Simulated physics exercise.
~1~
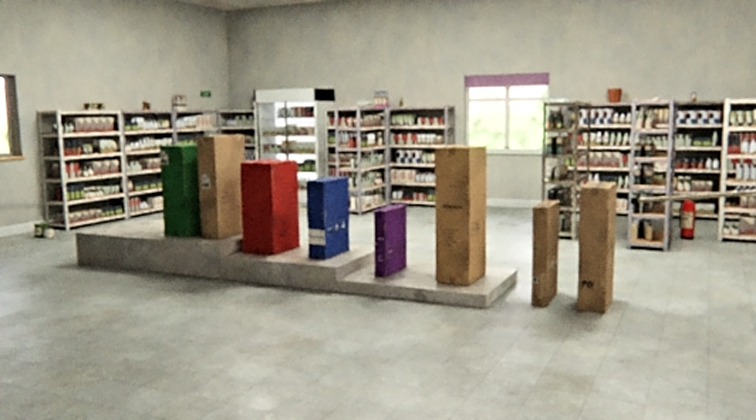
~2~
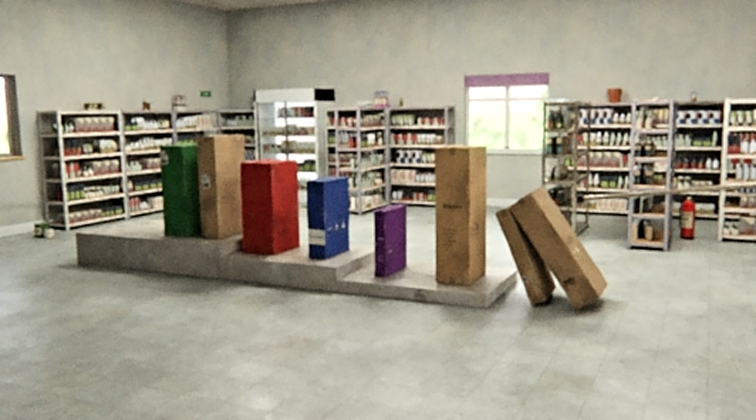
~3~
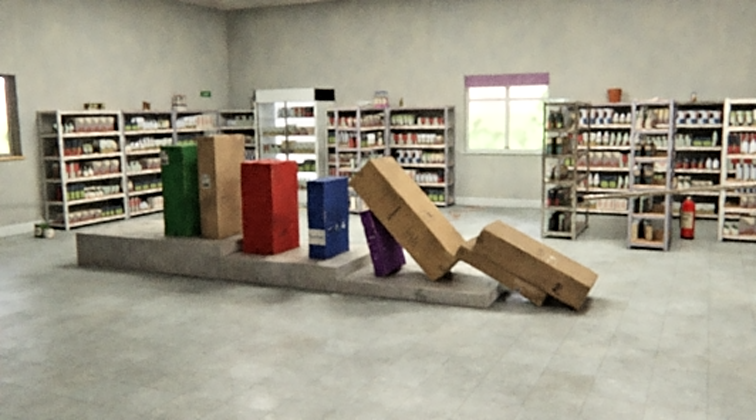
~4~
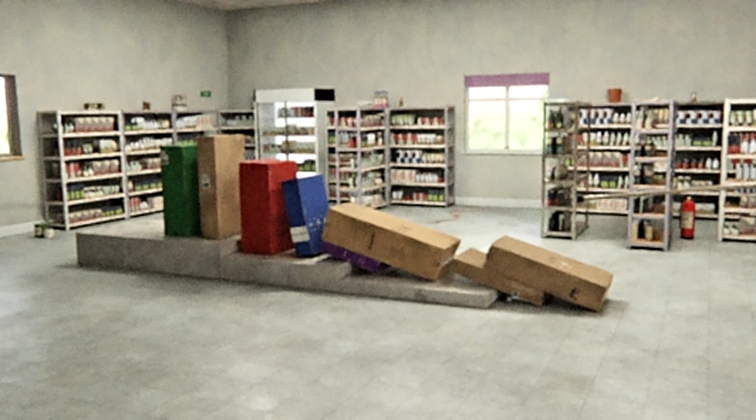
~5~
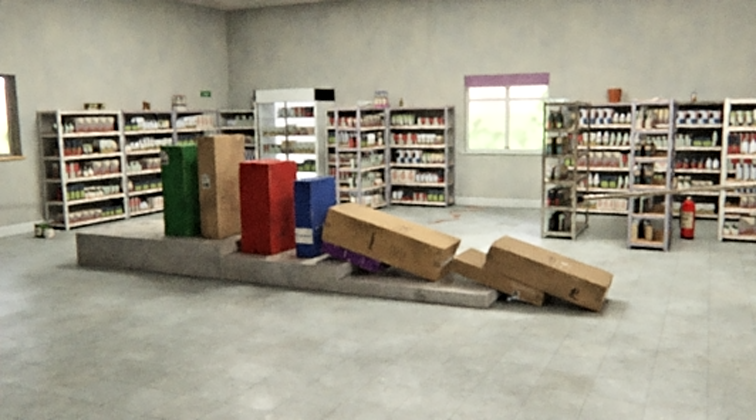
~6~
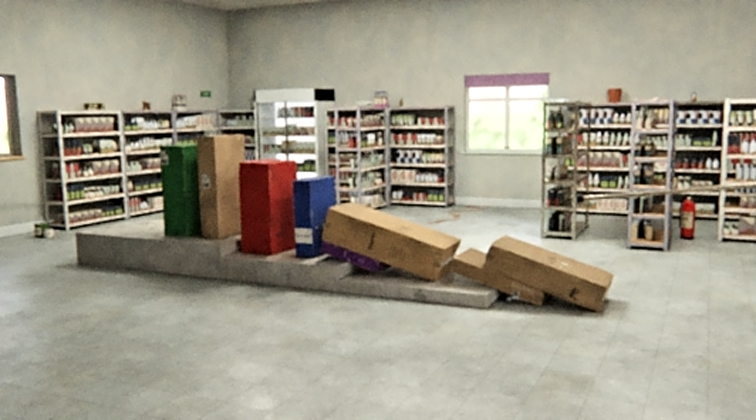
At the start, eight cartons stand in a row along low grey steps and the floor to their right, in a room lined with stocked shelves. The brown carton at the far right tips left against its slimmer neighbour, and both lean toward the steps. They go down as the tall brown carton topples left onto the purple one. The purple carton falls beneath it, and the blue carton leans left against the red one. Blue then settles back upright, and the green, brown, red and blue cartons remain standing beside the fallen ones.
